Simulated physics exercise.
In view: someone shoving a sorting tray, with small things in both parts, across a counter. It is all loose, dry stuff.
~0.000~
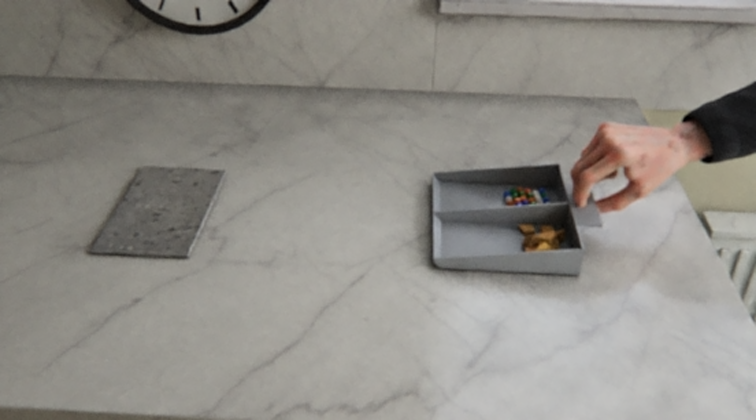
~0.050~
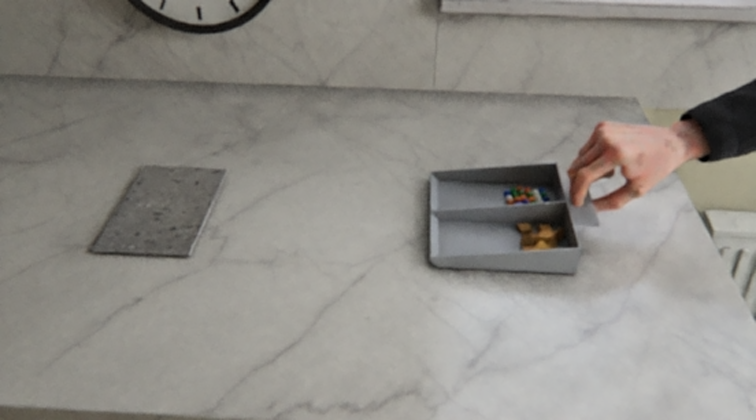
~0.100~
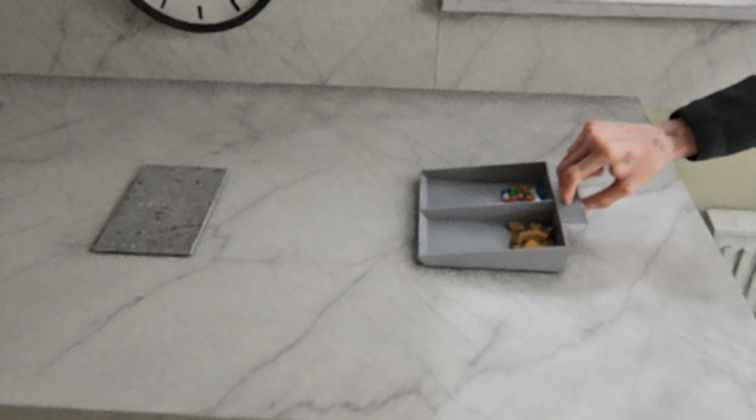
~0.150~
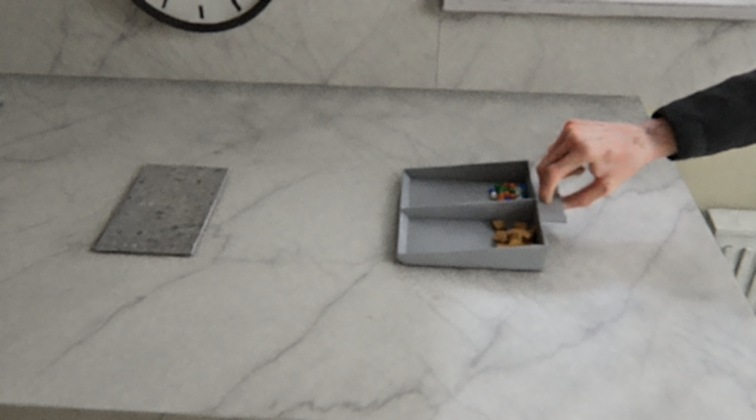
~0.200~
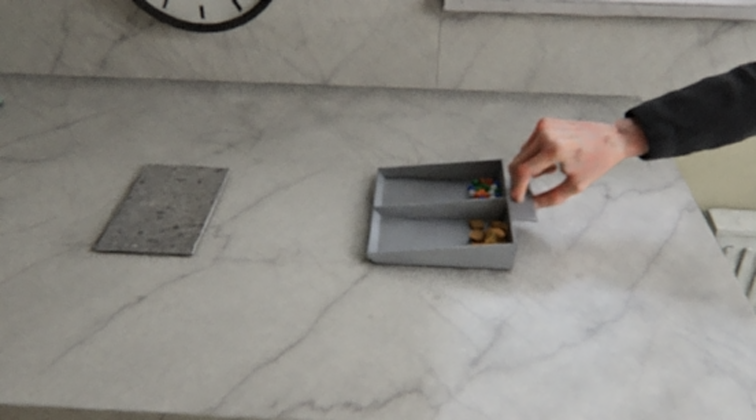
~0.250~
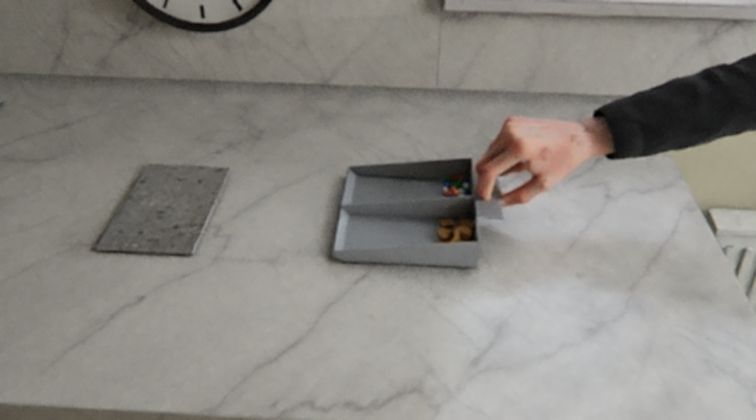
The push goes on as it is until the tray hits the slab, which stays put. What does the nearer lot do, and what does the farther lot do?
In the end the nearer lot stays in the tray, and the farther lot sends some over the front rim.
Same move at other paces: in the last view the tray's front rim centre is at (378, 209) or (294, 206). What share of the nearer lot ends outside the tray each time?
First some 0, then 20 per cent.
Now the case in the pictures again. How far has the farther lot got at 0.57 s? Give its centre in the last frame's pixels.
Near (278, 186).
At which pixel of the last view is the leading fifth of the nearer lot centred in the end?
Near (232, 227).
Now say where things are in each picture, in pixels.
Front rim at (433, 214), at rest; slab at (152, 228); nearer lot at (549, 237), a few cereal squares; farther lot at (531, 201), some round plastic beads, in the first frame.
Front rim at (430, 213), hardly any of the way covered; farther lot at (531, 201), in the second frame.
Front rim at (419, 212), a small part of the way covered; nearer lot at (533, 240), in the third frame.
Front rim at (400, 211), about a quarter of the way covered; farther lot at (513, 198), in the fourth frame.
Front rim at (373, 209), about a quarter of the way covered; nearer lot at (491, 238), in the fifth frame.
Front rim at (341, 208), about half of the way covered; slab at (156, 226); nearer lot at (456, 237); farther lot at (455, 195), in the sixth frame.
Around 0.36 s, tray still sliding, front rim near (279, 205); nearer lot all inside; farther lot all inside.
Around 0.57 s, tray stopped at the slab; nearer lot all inside, moved towards the front rim; farther lot all inside, moved towards the front rim.
Around 0.78 s, tray stopped at the slab; nearer lot all inside, moved towards the front rim; farther lot about a third out of the tray.
Finally (1.6 s), tray stopped at the slab; nearer lot all inside, moved towards the front rim; farther lot about a third out of the tray.
